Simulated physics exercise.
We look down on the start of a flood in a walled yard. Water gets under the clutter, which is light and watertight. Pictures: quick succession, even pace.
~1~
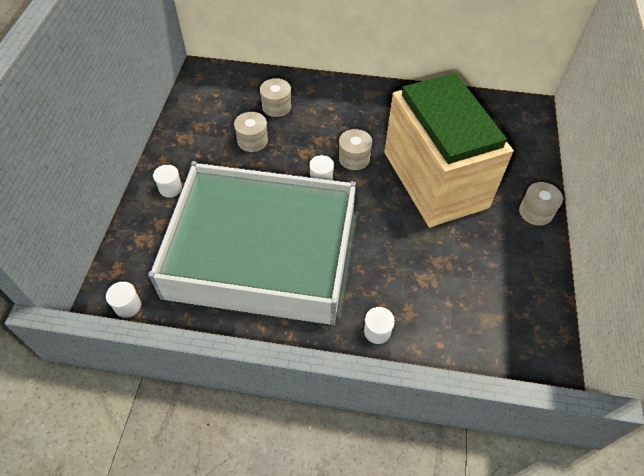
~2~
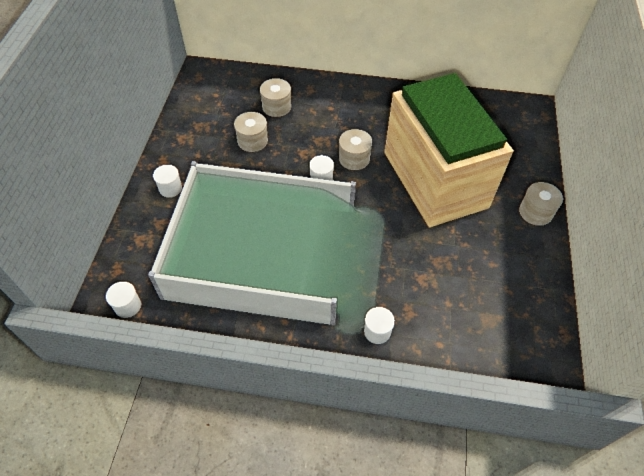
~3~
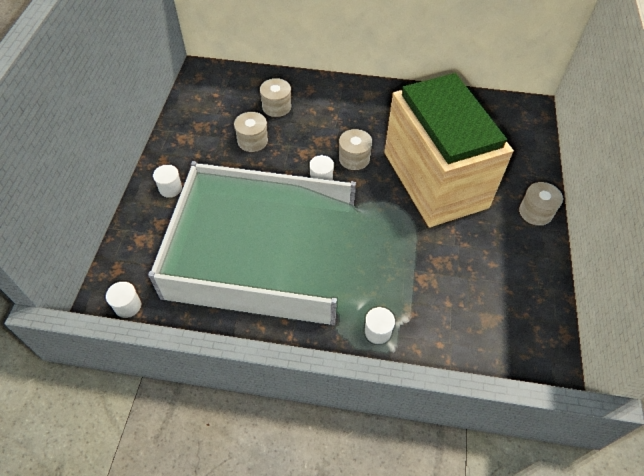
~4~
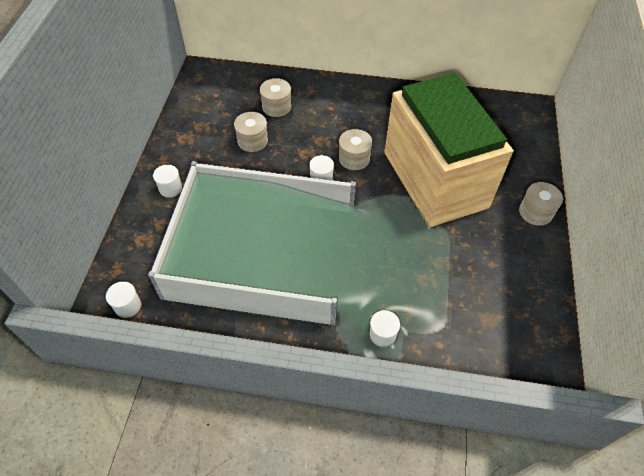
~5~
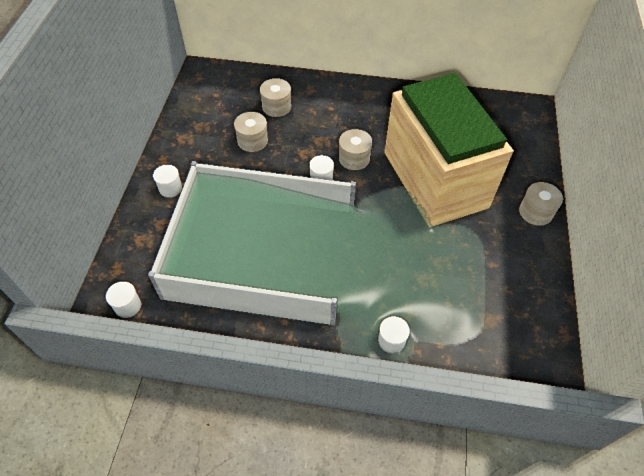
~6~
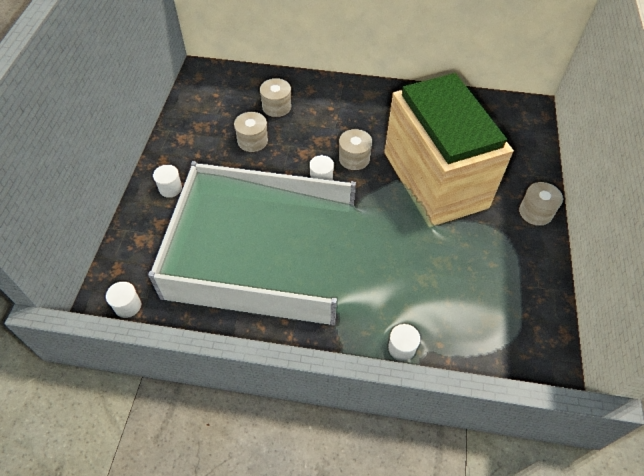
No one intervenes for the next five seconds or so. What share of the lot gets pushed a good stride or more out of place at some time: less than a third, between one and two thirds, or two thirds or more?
Between one and two thirds.
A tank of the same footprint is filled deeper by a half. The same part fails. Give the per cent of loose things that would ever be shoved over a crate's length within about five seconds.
Some 50 per cent.
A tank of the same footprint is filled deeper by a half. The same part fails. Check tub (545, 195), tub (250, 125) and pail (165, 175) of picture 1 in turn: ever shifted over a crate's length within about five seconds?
One after the other: Moved that far, not that far, less than that.
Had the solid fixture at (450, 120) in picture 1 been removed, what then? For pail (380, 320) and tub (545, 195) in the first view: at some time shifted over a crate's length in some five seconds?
Well, the first one covered the distance while the other one covered the distance.
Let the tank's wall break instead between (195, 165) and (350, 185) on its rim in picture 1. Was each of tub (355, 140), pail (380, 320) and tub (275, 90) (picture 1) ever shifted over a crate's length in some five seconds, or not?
One after another: Goes the distance, then never gets that far, then goes the distance.
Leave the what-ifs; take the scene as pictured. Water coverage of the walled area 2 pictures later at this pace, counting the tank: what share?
35 in a hundred, roughly.
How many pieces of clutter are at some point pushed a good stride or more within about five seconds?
The total is 3.
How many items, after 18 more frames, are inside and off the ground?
1.
A moment on, 1 of 8 are well off their spots; 0 afloat.
Next, 2 of 8 are well off their spots; 1 afloat.
Later, 3 of 8 are well off their spots; 1 afloat.
In the end, 3 of 8 are well off their spots, and 3 have been at some point; 3 afloat.
